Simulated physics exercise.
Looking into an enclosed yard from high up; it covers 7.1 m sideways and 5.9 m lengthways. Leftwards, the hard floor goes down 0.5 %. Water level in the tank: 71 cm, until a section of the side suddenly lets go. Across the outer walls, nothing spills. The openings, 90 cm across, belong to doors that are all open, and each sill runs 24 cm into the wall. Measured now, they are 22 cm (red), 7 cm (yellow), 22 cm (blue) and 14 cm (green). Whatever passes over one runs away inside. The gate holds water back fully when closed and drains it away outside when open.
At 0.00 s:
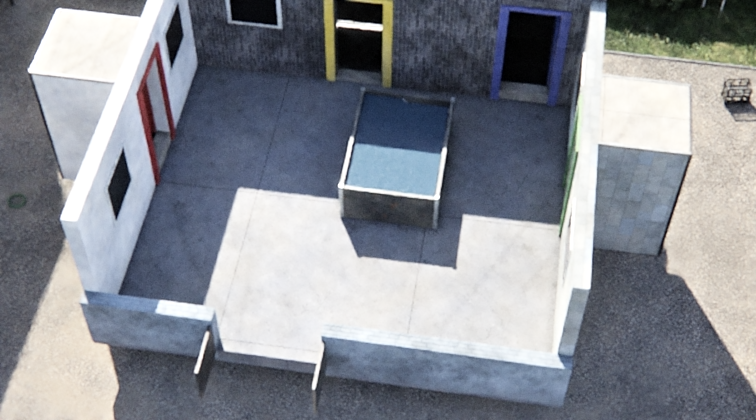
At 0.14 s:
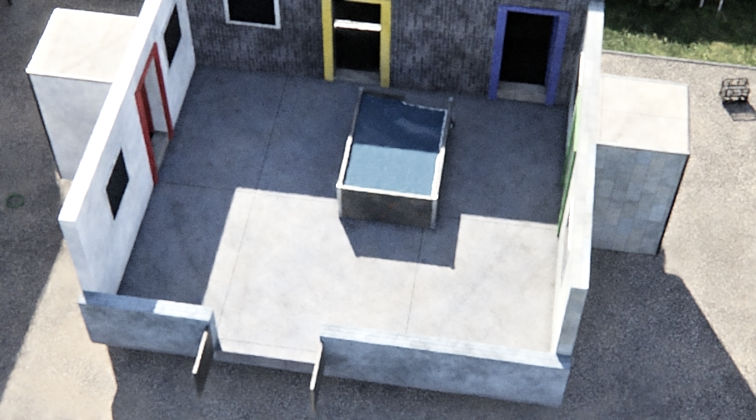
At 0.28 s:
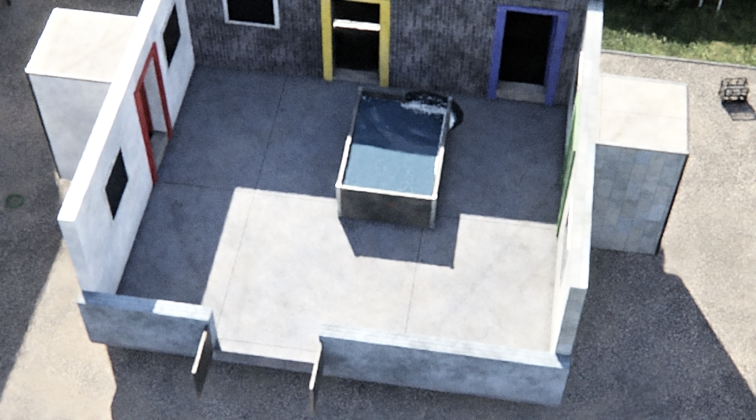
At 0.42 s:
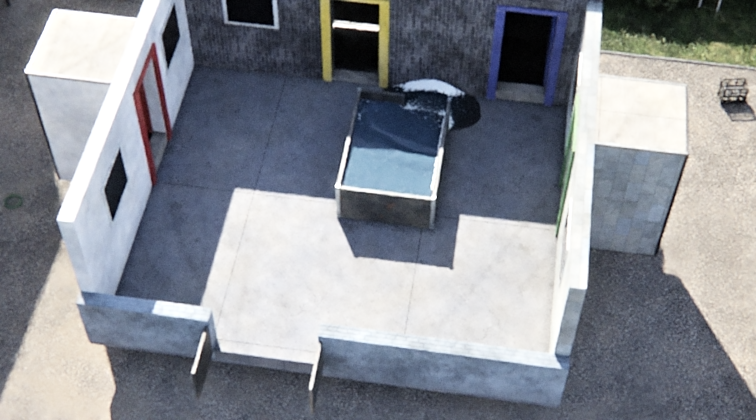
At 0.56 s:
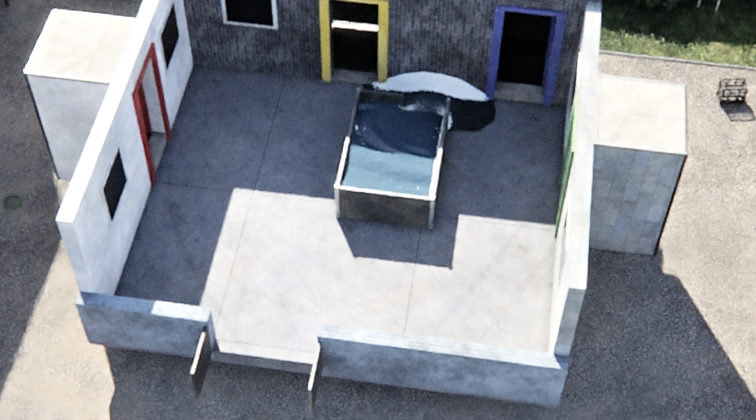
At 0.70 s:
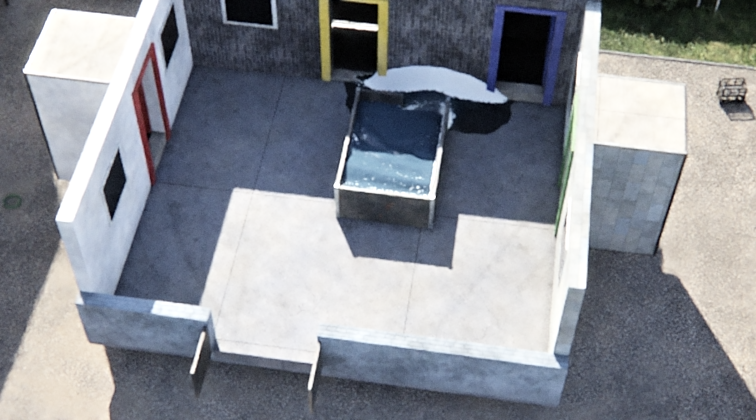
Water poured out of the far side of a tank in a walled yard, first a small dark patch, then a wider pool spreading along the back wall between the yellow and blue doors.
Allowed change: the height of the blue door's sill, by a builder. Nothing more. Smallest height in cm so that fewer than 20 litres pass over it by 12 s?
I would say 11.5 cm.
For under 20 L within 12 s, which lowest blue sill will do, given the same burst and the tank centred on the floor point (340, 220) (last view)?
Then it needs to be around 12.0 cm high.
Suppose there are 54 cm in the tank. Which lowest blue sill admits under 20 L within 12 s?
A step of about 8.0 cm does it.
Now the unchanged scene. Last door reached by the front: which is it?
Coming last is the red one.
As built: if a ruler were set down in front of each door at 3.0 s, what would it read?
Depths in cm - red: 13, yellow: 8, blue: 11, green: 9.
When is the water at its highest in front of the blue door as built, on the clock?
1.4 s.
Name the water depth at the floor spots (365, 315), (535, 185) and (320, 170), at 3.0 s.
Approx. 0 / 11 / 1 cm.
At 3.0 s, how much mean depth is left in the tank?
The mean depth is about 36 cm.
After 1.4 s water covers 15 % of the floor, deepest (52 cm) near (427, 95); 15 cm at the blue door, 0 litres in over its 22 cm sill.
After 3.0 s water covers 40 % of the floor, deepest (32 cm) near (427, 95); 11 cm at the blue door, 0 litres in over its 22 cm sill.
After 12.0 s water covers 95 % of the floor, deepest (10 cm) near (105, 322); 5 cm at the blue door, 0 litres in over its 22 cm sill.
At the blue door as built, the water arrived by 0.8 s and peaked near 15 cm at 1.4 s.
Run again over the same 12 s with other heights there, 26 litres in over 10.5 cm, 15 litres over 12.5 cm. The limit of 20 litres is kept from about 11.5 cm up.
